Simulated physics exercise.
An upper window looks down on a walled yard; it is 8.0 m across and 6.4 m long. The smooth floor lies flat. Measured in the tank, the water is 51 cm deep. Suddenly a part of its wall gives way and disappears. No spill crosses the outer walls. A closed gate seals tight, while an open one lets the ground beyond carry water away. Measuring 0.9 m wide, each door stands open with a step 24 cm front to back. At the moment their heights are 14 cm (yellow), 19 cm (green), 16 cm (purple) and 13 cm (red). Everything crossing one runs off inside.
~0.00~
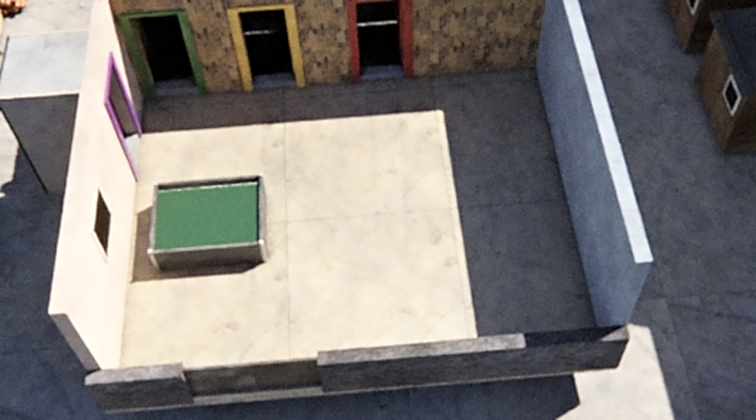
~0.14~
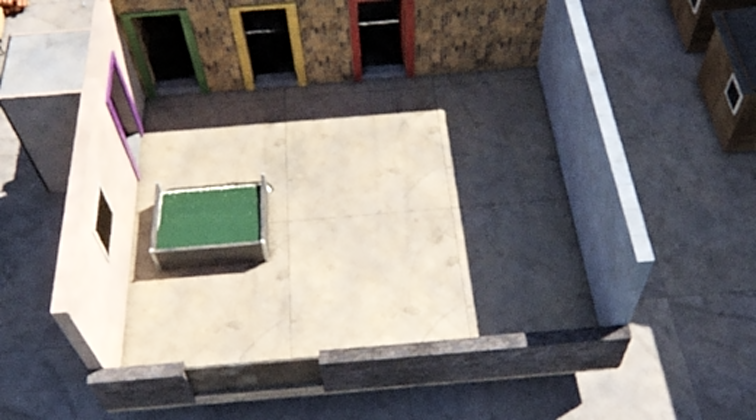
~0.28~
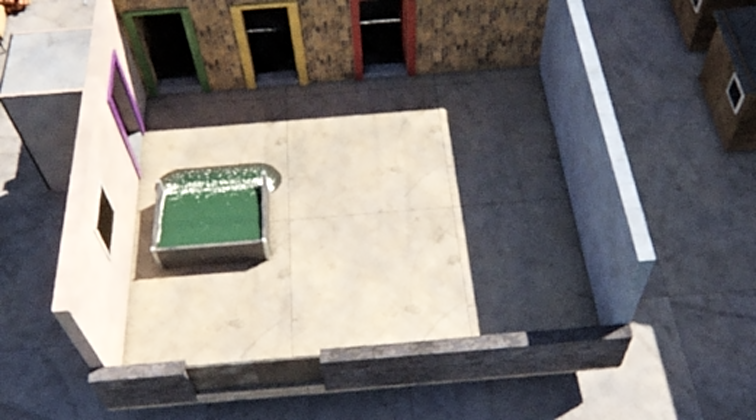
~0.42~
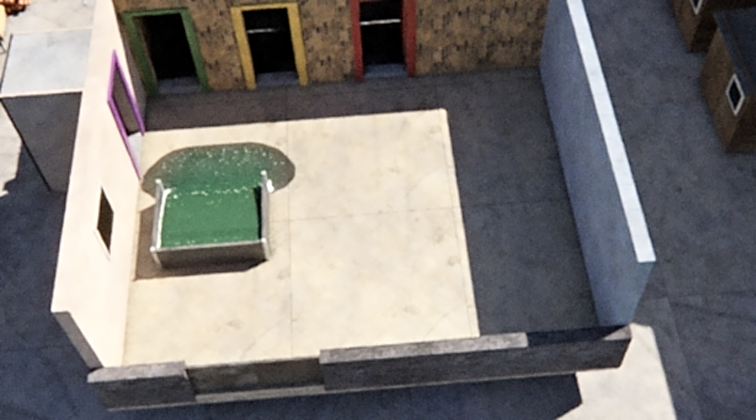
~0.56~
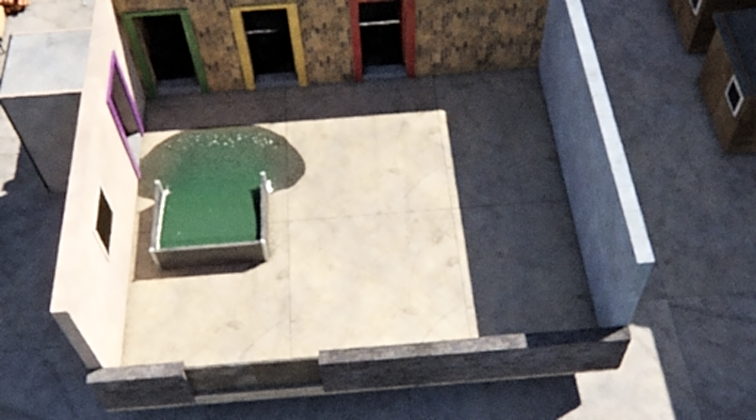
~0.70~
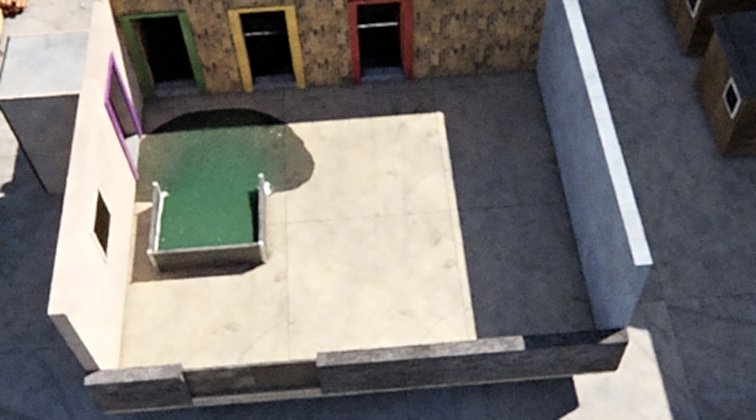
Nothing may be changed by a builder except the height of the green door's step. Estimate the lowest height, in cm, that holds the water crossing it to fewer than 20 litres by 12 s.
My estimate is 22 cm.
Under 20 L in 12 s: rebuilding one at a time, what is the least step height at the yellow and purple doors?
Close to 15 cm (yellow) and close to 9.0 cm (purple).
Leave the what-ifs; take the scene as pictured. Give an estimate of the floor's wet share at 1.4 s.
Around 20 per cent of the free floor.
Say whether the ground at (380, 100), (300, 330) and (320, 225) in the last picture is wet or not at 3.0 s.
In order: Soaked, untouched, untouched.
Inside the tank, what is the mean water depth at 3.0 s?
Some 8 cm.
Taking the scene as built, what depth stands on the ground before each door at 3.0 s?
Lab note, cm: Yellow 15; green 19; purple 13; red 7.
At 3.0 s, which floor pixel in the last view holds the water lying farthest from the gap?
In the last picture, around (463, 77).
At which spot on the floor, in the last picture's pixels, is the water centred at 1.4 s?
Look at about (216, 178) in the last view.
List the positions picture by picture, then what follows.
The first picture shows the tank at (208, 215) is whole and still, 51 cm deep; the green door at (167, 60) is dry.
In the second picture, the front is at a hidden place, 0.2 m from the gap on the far side; 0.3 m2 of floor is wet, 51 cm left at the back.
In the third picture, the front is at (174, 174), 0.6 m from the gap on the far side; 1.3 m2 of floor is wet, 51 cm left at the back.
In the fourth picture, the gap is on the far side, the front 1.2 m out at (182, 152); the back of the tank holds 45 cm.
In the fifth picture, the gap is on the far side, the front 1.7 m out at (195, 132); the back of the tank holds 43 cm.
In the sixth picture, the gap is on the far side, the front 2.1 m out at (194, 116); the back of the tank holds 41 cm; the green door at (167, 61), 2.8 m from the gap, is still 0.6 m from the nearest water.
After 1.4 s water covers 20 % of the floor, deepest (29 cm) near (215, 96); 23 cm at the green door, 1 litre in over its 19 cm step.
After 3.0 s water covers 25 % of the floor, deepest (20 cm) near (162, 100); 19 cm at the green door, 33 litres in over its 19 cm step.
After 12.0 s water covers 75 % of the floor, deepest (6 cm) near (596, 342); 2 cm at the green door, 35 litres in over its 19 cm step.
At the green door as built, the water arrived by 1.0 s and peaked near 30 cm at 2.0 s.
Run again over the same 12 s with other heights there, 47 litres in over 17.5 cm, 10 litres over 24 cm. The limit of 20 litres is kept from about 22 cm up.
